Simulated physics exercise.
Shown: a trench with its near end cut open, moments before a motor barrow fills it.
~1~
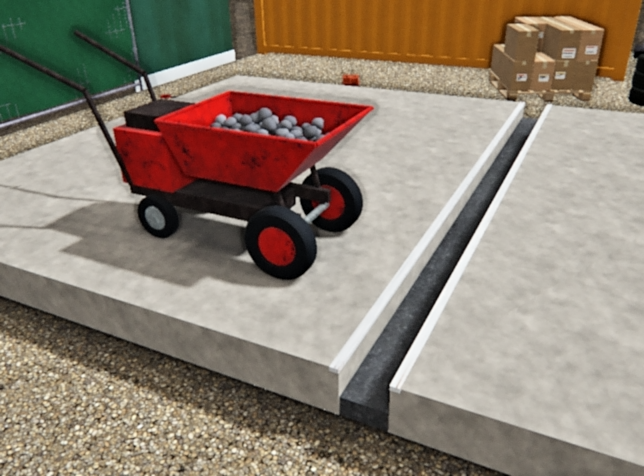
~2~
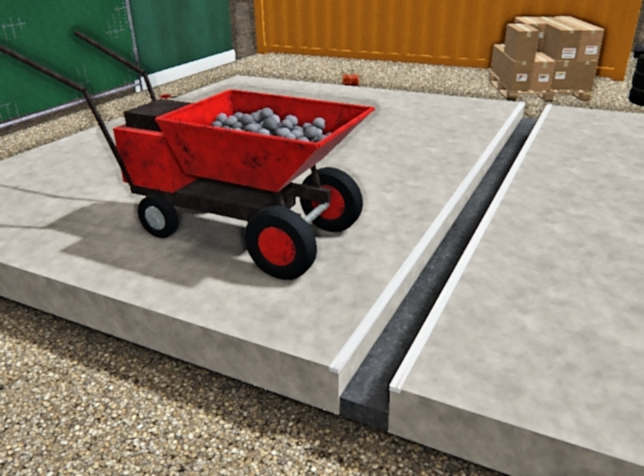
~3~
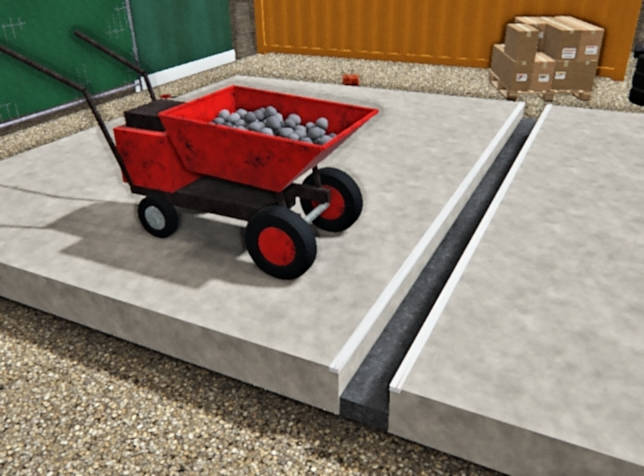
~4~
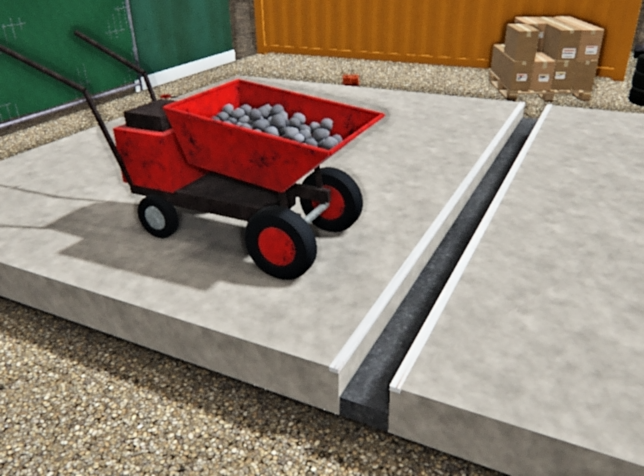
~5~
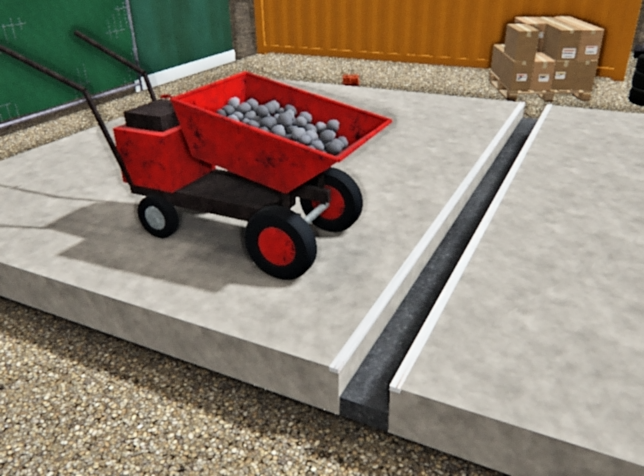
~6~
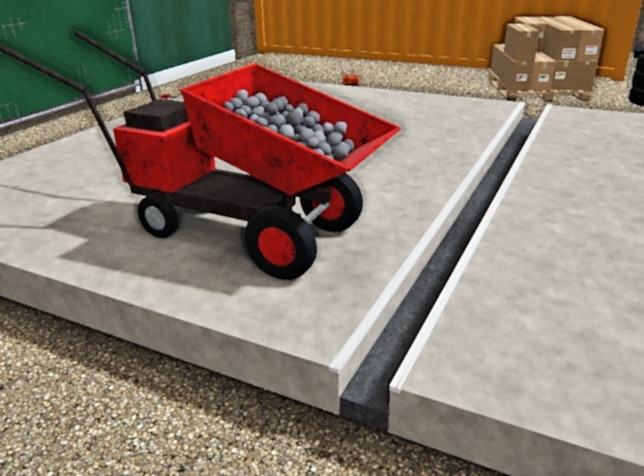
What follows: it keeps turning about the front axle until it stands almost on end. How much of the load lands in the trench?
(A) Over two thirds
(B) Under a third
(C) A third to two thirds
C, A third to two thirds.
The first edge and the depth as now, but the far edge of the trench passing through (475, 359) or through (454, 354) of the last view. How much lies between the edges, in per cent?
90 % and 90 %, give or take.
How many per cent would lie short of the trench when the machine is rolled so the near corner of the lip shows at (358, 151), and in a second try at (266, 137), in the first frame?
Roughly 0 per cent, then roughly 30 per cent.
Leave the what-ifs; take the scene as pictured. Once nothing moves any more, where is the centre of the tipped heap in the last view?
Roughly at (439, 284).
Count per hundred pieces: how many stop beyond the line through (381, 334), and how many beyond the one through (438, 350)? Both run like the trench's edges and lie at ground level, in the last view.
Respectively 70 and 10 percent.
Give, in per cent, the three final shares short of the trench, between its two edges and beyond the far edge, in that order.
I'd say about 0 per cent short, about 55 between and about 25 beyond.
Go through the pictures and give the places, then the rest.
Lip of the skip (316, 145), level; top of the load (256, 131), round cobbles; first edge of the trench (362, 328); far edge (419, 344), the trench under half as wide as the skip, and about half as deep as wide, in the first picture.
Lip of the skip (318, 146), level; top of the load (257, 130), in the second picture.
Lip of the skip (322, 149), tipped barely; top of the load (259, 129), in the third picture.
Lip of the skip (329, 153), tipped a little; top of the load (251, 127), in the fourth picture.
Lip of the skip (338, 160), tipped a little; top of the load (250, 118), in the fifth picture.
Lip of the skip (348, 170), tipped clearly; top of the load (257, 113); first edge of the trench (362, 328); far edge (419, 344), in the sixth picture.
Just after the last frame, skip tipped steeply; every one in the skip.
A moment on, skip tipped right over; the larger part in the skip; about a tenth in or heaped over the trench; just a few beyond it.
Further on, skip tipped right over; roughly a quarter in the skip; roughly half in or heaped over the trench; roughly a quarter beyond it.
When it is over, skip tipped right over; roughly a quarter in the skip; roughly half in or heaped over the trench; roughly a quarter beyond it.
